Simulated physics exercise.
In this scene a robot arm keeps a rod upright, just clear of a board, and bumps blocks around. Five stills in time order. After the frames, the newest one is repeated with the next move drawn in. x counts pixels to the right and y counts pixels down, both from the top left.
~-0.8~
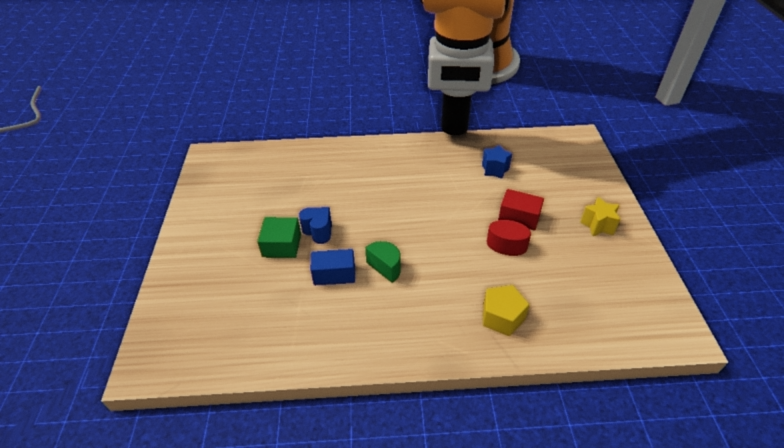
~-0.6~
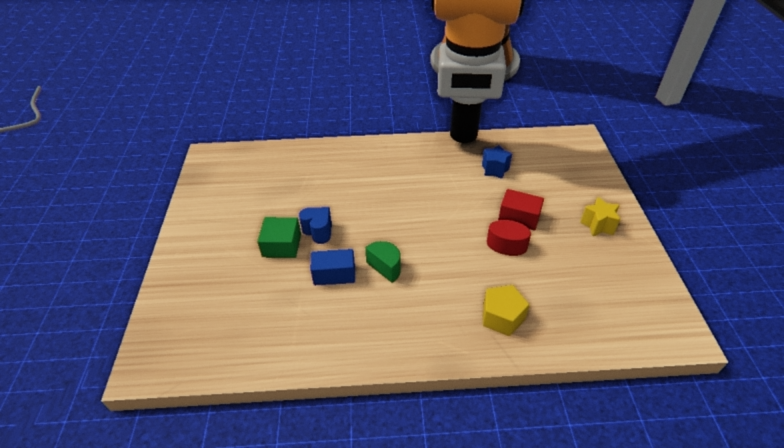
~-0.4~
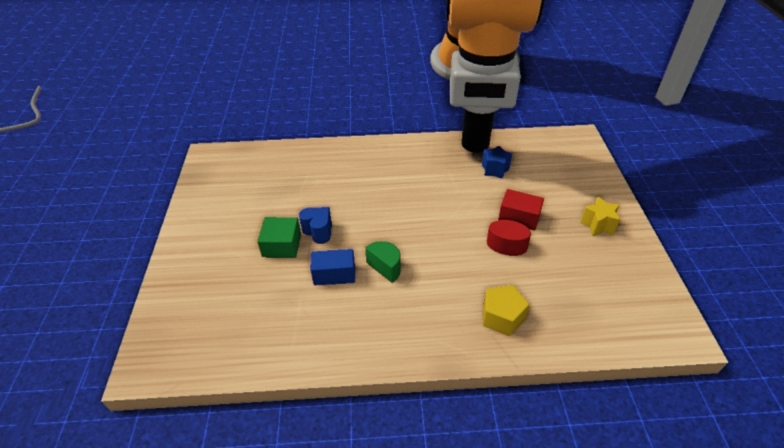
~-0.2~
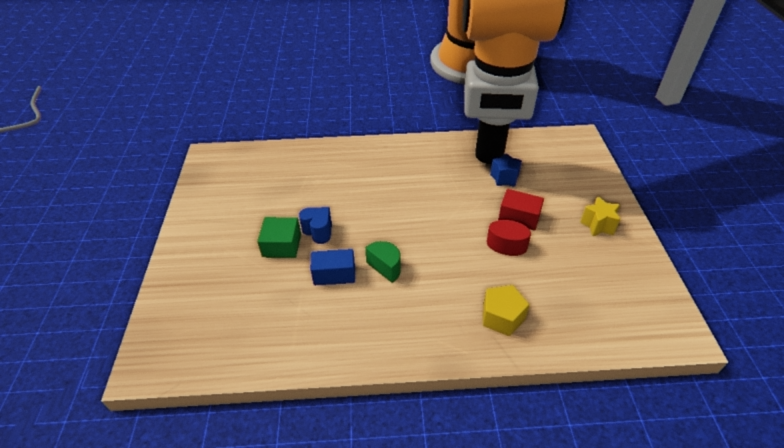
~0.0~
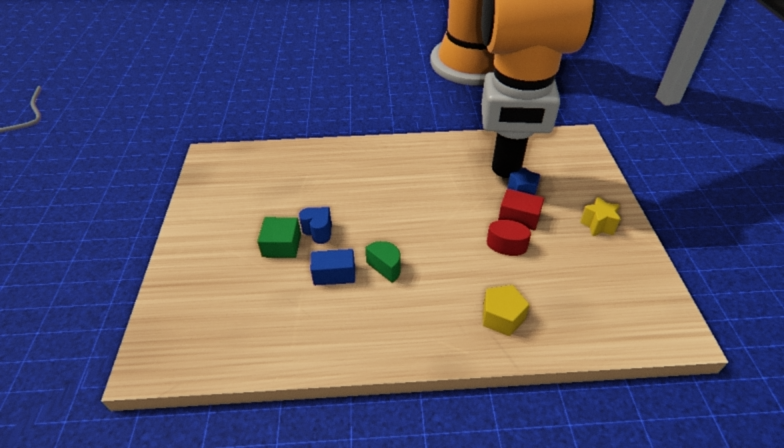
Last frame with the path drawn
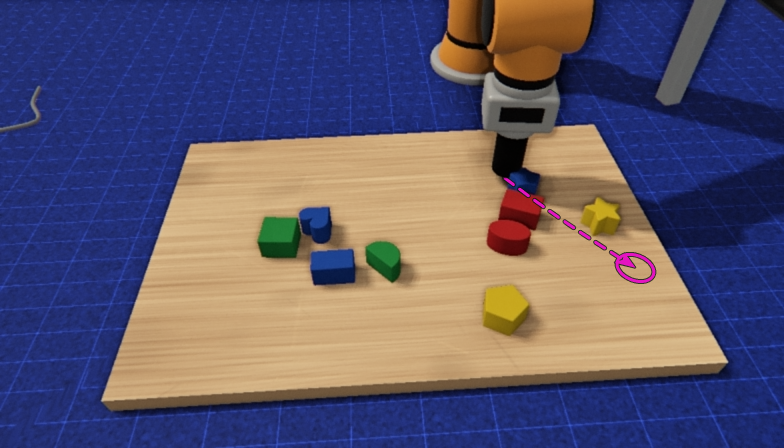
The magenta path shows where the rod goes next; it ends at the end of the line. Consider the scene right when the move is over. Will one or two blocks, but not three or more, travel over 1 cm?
That would be a yes.
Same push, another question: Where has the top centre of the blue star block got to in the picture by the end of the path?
The centre of its top will be at (667, 274).
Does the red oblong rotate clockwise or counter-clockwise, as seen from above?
Short answer: Clockwise.
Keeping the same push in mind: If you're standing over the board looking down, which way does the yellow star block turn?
Answer: Anticlockwise.
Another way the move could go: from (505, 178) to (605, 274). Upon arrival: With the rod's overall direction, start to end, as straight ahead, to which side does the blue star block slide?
It gets pushed left.
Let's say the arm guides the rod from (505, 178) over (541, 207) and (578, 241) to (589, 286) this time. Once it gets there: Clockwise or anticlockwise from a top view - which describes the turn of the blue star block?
Twists anticlockwise.
Drawn move, from (505, 178) by way of (563, 220) to (635, 268).
What follows on the original path. One third of the way, rod (545, 197); red oblong (524, 204), turned 20° clockwise; blue star block (569, 206).
Two thirds of the way, rod (590, 227); red oblong (524, 204), turned 20° clockwise; blue star block (615, 239); yellow star block (628, 218), turned 95° anticlockwise.
At the end, rod (640, 259); red oval block still; red oblong (524, 204), turned 20° clockwise; blue star block (667, 274); yellow star block (642, 224), turned 165° anticlockwise.
